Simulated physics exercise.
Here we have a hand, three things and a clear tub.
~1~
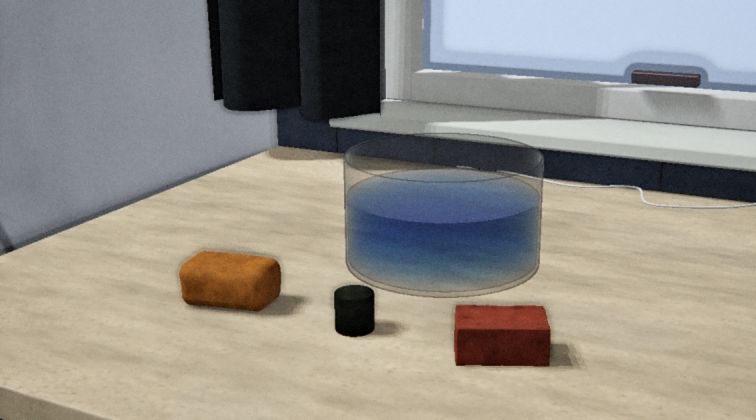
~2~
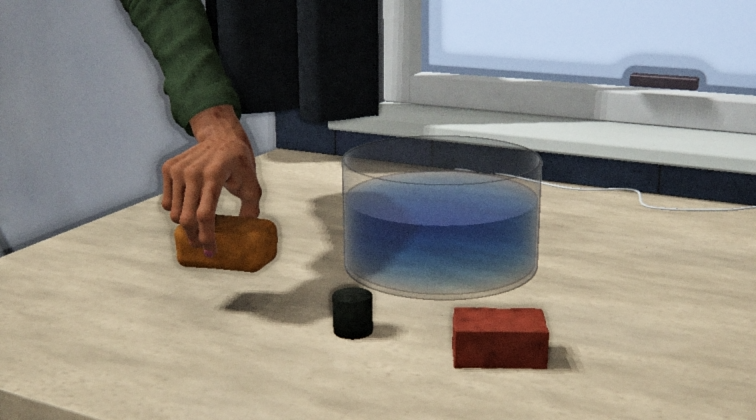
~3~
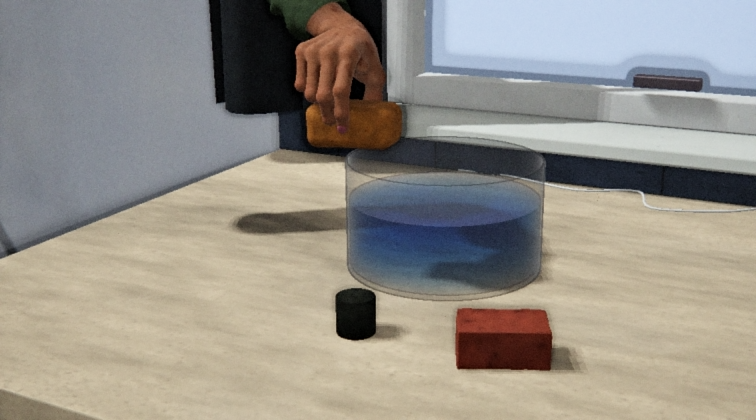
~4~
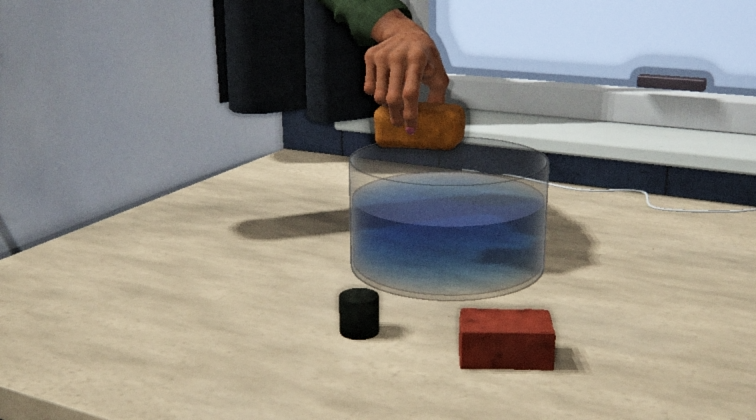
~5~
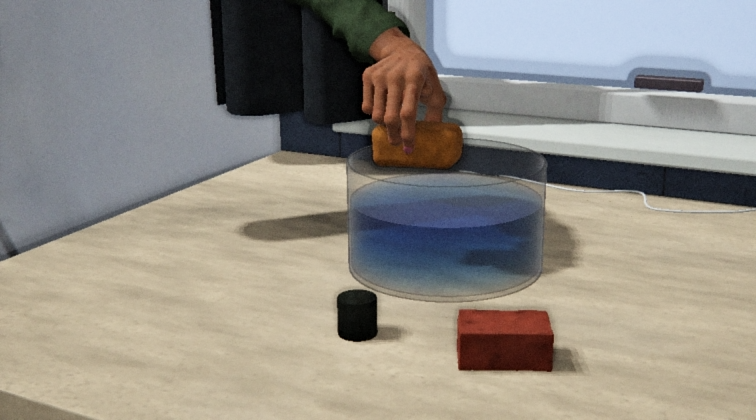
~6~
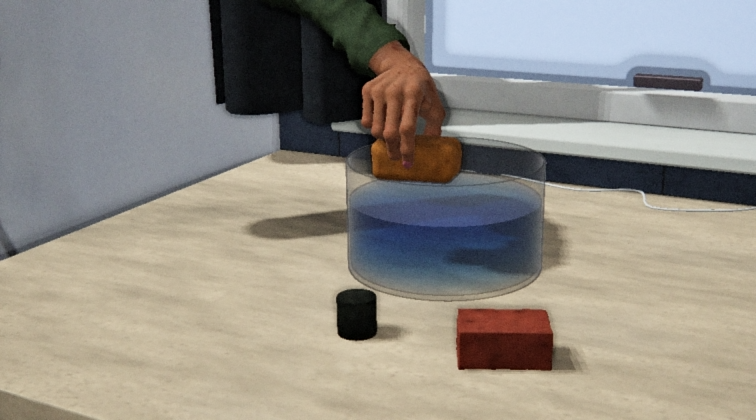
A hand in a green sleeve moves over a pale wooden table in a room corner, seen from slightly above, with a dark curtain and a window behind. An orange-brown rounded block sits at left, a small black cylinder near the middle, a red block at right, and a clear tub of blue liquid behind them. The hand lifts the orange-brown block, carries it right above the tub, and lowers it inside the rim, just over the liquid.
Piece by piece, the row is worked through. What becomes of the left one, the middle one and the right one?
Left rests at the top - middle lies at the bottom - right lies at the bottom.
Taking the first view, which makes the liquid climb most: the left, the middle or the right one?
The far-right item.
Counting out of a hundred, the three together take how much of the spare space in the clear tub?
I'd put it near 18 per cent.
Next, the bread roll rides on the surface.
After that, the iron weight sinks.
Finally, the piece of brick sinks; afloat, bread roll.
